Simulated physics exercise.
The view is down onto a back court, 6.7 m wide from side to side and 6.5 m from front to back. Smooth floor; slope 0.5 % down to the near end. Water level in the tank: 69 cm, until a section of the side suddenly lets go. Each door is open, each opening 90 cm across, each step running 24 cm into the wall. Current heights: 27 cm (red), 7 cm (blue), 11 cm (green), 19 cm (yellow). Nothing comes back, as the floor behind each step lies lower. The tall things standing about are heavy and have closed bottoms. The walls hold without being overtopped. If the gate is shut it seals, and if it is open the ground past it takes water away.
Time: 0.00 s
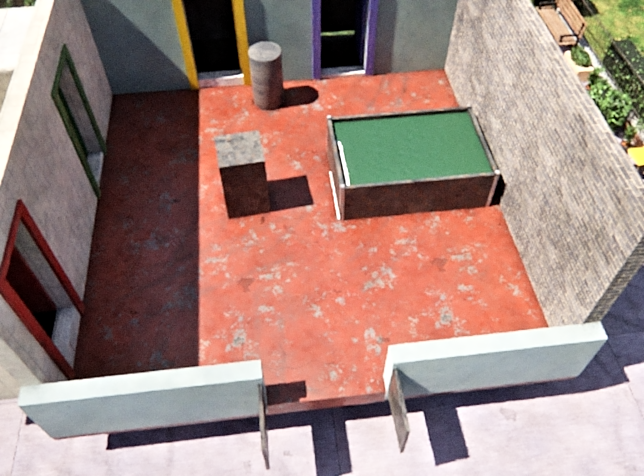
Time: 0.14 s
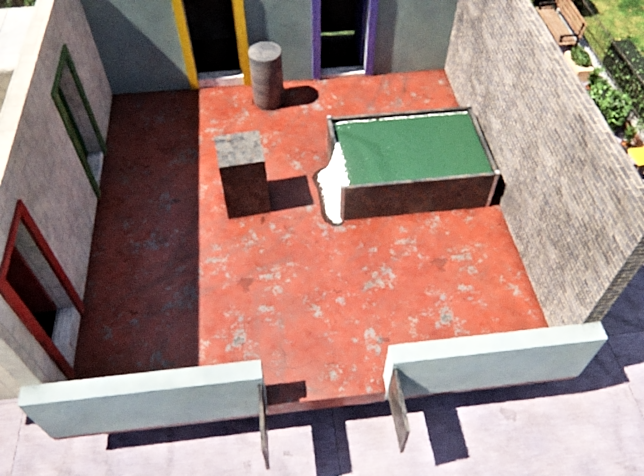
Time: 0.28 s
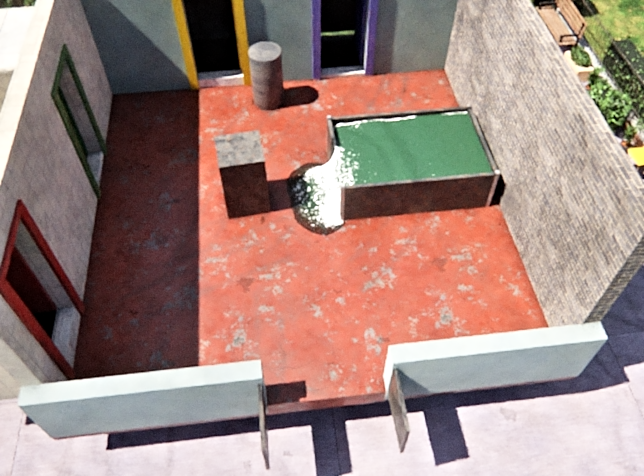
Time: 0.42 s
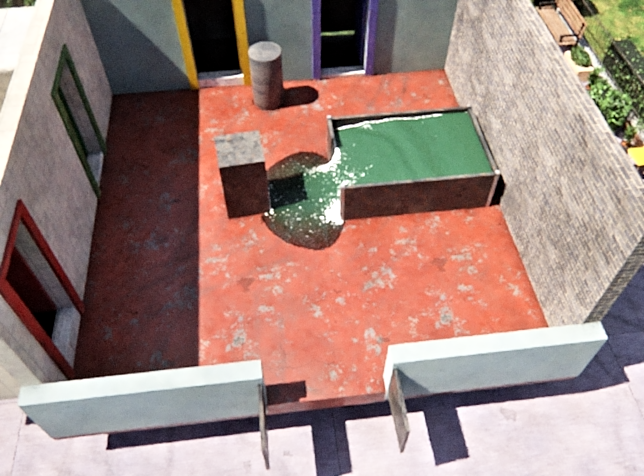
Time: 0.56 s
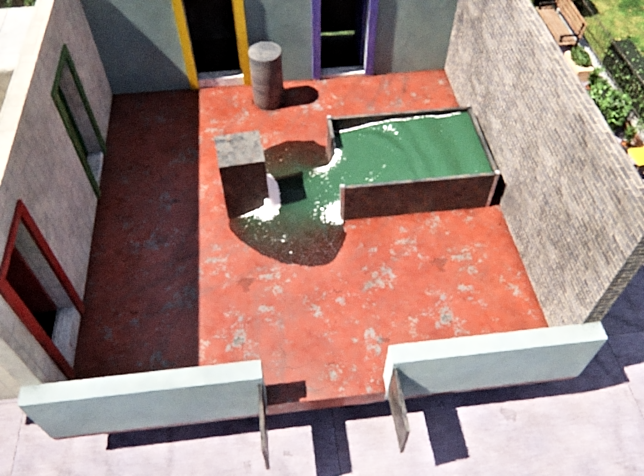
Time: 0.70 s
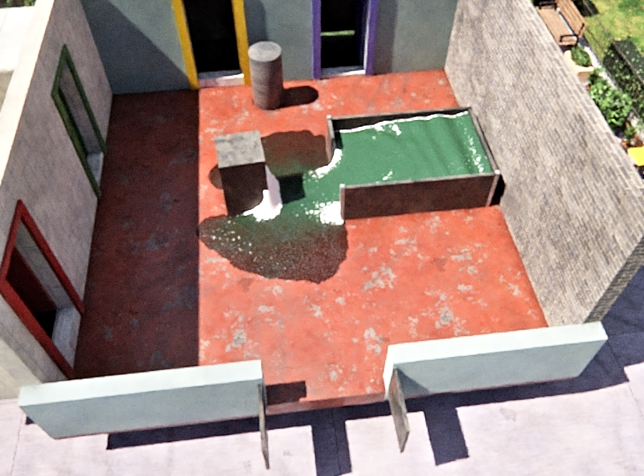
Green water fills a walled tank on the right of a red-floored court, seen from high above by a still camera. Around it stand a square block and a round grey pillar, yellow and purple doorways behind, green and red ones on the left, and a pale low wall with a gap in front. Water bursts from the tank's left end, foams against the block and spreads around it and toward the viewer.
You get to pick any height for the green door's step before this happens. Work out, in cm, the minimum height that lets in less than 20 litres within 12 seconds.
I would say 8 cm.
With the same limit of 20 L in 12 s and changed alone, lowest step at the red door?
For red: Close to 16 cm.
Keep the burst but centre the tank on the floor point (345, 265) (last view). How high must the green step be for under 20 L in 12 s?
A height near 6.5 cm.
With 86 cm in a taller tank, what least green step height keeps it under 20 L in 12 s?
Minimum height: Approx. 11.5 cm.
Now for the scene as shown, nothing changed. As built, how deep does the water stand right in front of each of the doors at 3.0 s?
In cm - red: 22, blue: 2, green: 6, yellow: 15.
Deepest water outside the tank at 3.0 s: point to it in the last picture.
Around (68, 411).
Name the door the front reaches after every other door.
It's the blue one.
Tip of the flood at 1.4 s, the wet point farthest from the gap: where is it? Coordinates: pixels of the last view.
Lab note: Front tip approx. at (86, 285).
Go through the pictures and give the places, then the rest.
The first frame shows the tank at (409, 148) is whole and still, 69 cm deep; the green door at (83, 130) is dry.
In the second frame, water pours out at (338, 184) and has run 0.3 m, to (317, 179); about 6 cm deep outside, 69 cm at the back.
In the third frame, water pours out at (338, 185) and has run 0.7 m, to (296, 202); about 11 cm deep outside, 69 cm at the back.
In the fourth frame, the front is at (269, 219), 1.2 m from the gap at (338, 186); 1.9 m2 of floor is wet, 69 cm left at the back.
In the fifth frame, water pours out at (338, 186) and has run 1.8 m, to (236, 227); about 6 cm deep outside, 69 cm at the back.
In the sixth frame, the gap is at (338, 186), the front 2.2 m out at (206, 236); the back of the tank holds 64 cm; 2.0 m in a straight line remain to the green door at (83, 130).
After 1.4 s water covers 25 % of the floor, deepest (45 cm) near (282, 204); it has not reached the green door.
After 3.0 s water covers 55 % of the floor, deepest (33 cm) near (68, 411); 6 cm at the green door, 0 litres in over its 11 cm step.
After 12.0 s water covers 95 % of the floor, deepest (10 cm) near (460, 136); 6 cm at the green door, 4 litres in over its 11 cm step.
At the green door as built, the water arrived by 1.7 s and peaked near 12 cm at 7.0 s.
With a step of 7 cm, 34 litres would have come in within the 12 s; with 10 cm, 7 litres. So under 20 litres takes about 8 cm.
